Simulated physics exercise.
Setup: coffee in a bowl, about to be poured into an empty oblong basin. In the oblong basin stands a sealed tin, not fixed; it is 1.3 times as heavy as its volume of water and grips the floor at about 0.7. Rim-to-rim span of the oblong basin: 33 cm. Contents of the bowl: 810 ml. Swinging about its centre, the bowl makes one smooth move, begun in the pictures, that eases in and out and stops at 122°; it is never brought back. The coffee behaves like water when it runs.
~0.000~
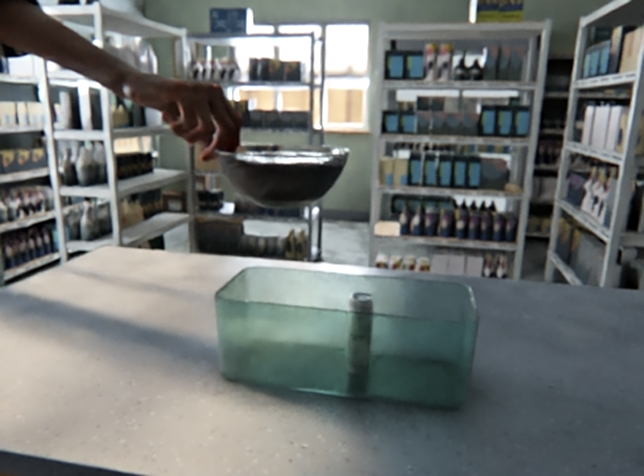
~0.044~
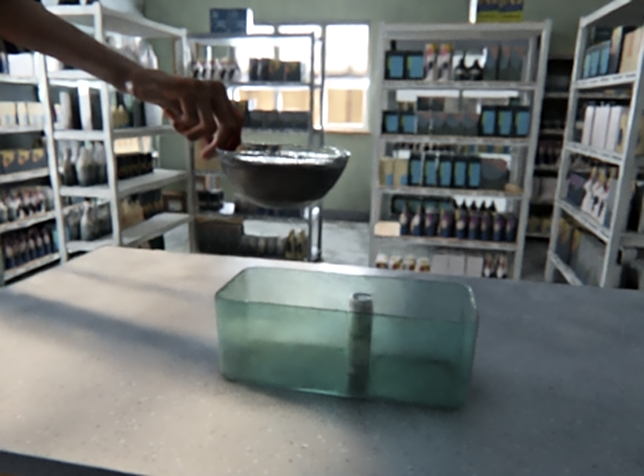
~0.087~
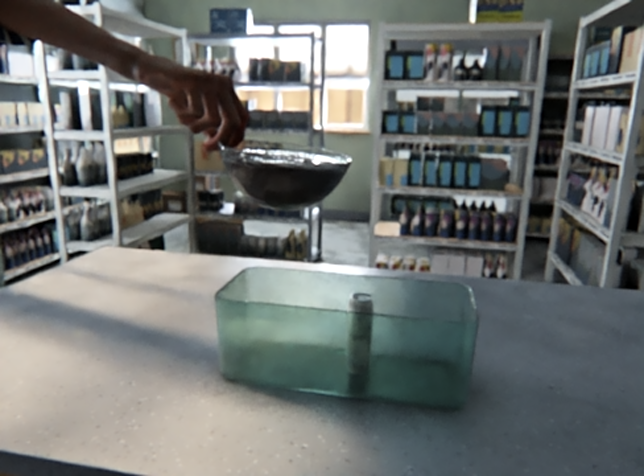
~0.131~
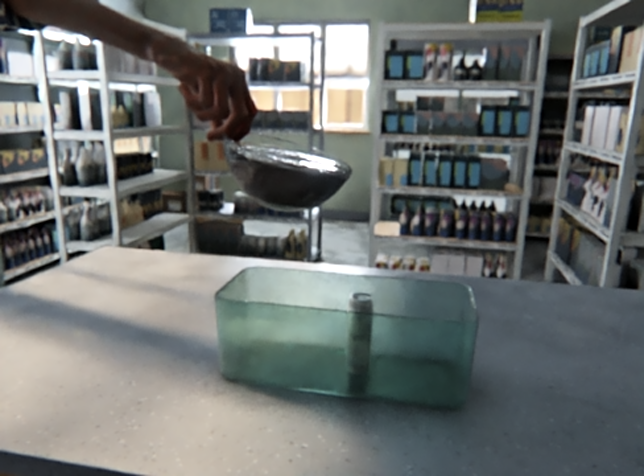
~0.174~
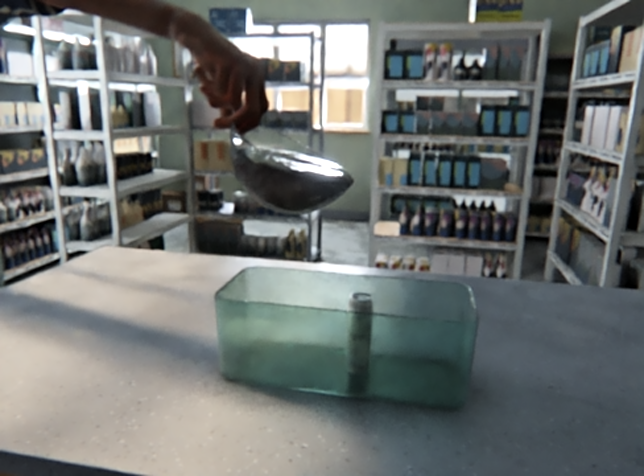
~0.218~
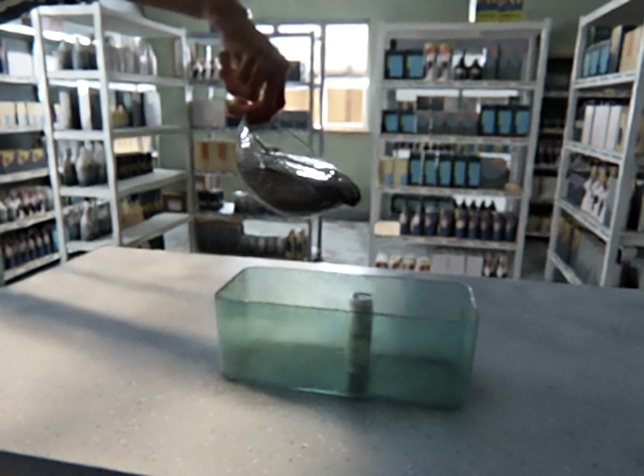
A hand tilts a bowl steeply to the right above an oblong basin holding a tin.
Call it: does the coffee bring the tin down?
Call: Not brought down.
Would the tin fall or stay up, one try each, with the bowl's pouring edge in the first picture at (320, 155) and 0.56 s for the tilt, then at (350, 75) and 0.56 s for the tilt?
Try 1: Tipped over; try 2: Still standing.
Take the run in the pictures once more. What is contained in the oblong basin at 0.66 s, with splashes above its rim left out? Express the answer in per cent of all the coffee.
About 84 %.
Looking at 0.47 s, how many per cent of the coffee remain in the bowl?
0 %.
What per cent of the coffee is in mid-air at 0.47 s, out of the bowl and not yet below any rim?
Close to 18 in a hundred.
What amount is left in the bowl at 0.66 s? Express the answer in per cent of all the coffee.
Share remaining: Approx. 0 %.
After 0.47 s the tilt is 115° and 0 per cent is still to pour; the tin stands where it began.
After 0.66 s the tilt is 122° and 0 per cent is still to pour; the tin stands where it began.
After 0.85 s the tilt is 122° and 0 per cent is still to pour; the tin stands where it began.
After 1.06 s the tilt is 122° and 0 per cent is still to pour; the tin stands where it began.
In the end the tin stands where it began.
